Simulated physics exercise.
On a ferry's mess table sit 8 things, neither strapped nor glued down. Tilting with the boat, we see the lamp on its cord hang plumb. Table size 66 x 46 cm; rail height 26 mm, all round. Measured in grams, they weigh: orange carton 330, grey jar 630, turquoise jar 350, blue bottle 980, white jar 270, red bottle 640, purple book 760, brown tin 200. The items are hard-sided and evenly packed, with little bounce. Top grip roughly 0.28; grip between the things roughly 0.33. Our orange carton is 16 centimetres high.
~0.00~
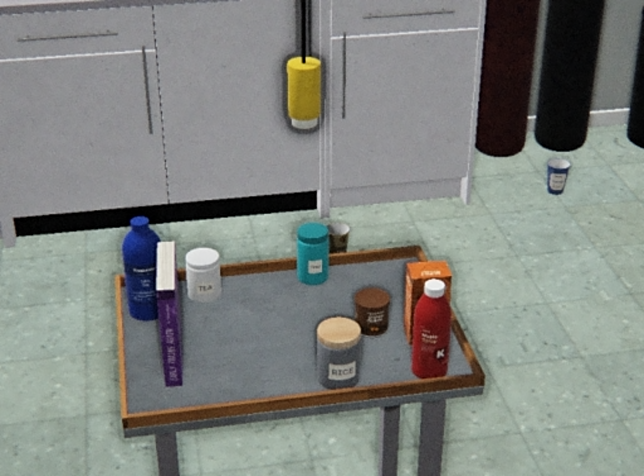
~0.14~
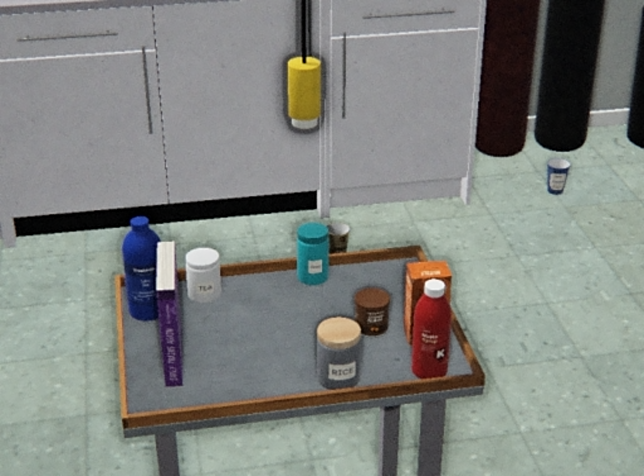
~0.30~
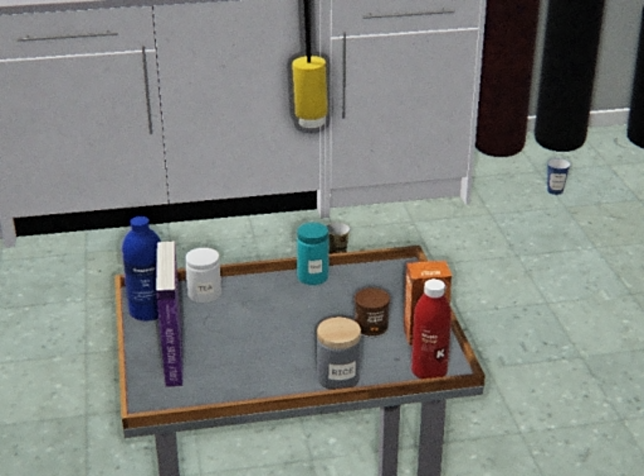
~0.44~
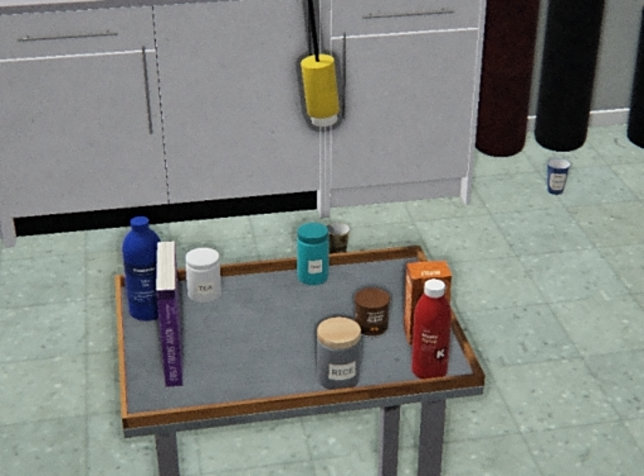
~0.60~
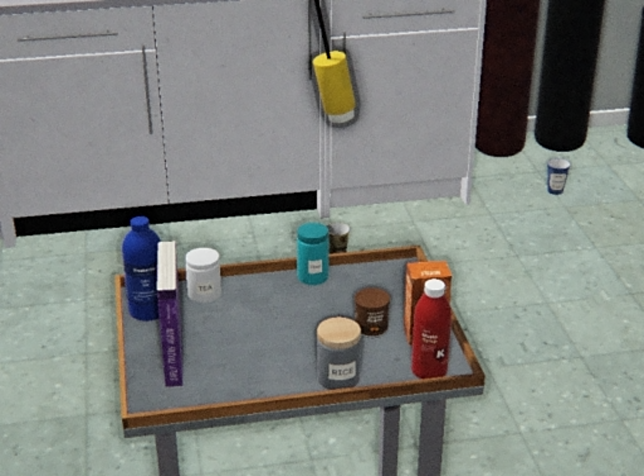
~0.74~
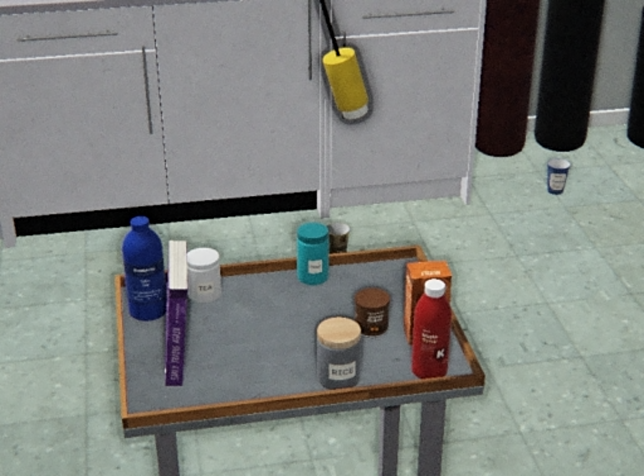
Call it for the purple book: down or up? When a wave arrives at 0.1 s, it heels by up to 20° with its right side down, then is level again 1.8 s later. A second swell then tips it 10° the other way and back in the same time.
Down.
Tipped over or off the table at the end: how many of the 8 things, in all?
The number here is 1.
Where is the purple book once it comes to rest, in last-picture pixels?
It ends near (356, 330).
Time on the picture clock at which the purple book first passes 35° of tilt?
At around 0.9 seconds on the pictures' clock.
After 1.04 s, heel 20°, right side down; purple book on its side near (262, 346); blue bottle moved 2 cm; red bottle moved 2 cm.
After 1.14 s, heel 19°, right side down; purple book on its side near (288, 343); grey jar moved 6 cm; blue bottle moved 4 cm.
After 1.34 s, heel 14°, right side down; purple book on its side near (336, 335); grey jar 4° off its base; blue bottle moved 10 cm.
After 1.44 s, heel 10°, right side down; purple book on its side near (348, 332); grey jar moved 15 cm; blue bottle moved 12 cm.
In the end (4.2 s), toppled on the table, purple book; not toppled but over 5 cm from the start, grey jar, turquoise jar, blue bottle, white jar and brown tin; the other 2 under 5 cm from the start. In the last view, purple book near (356, 330).
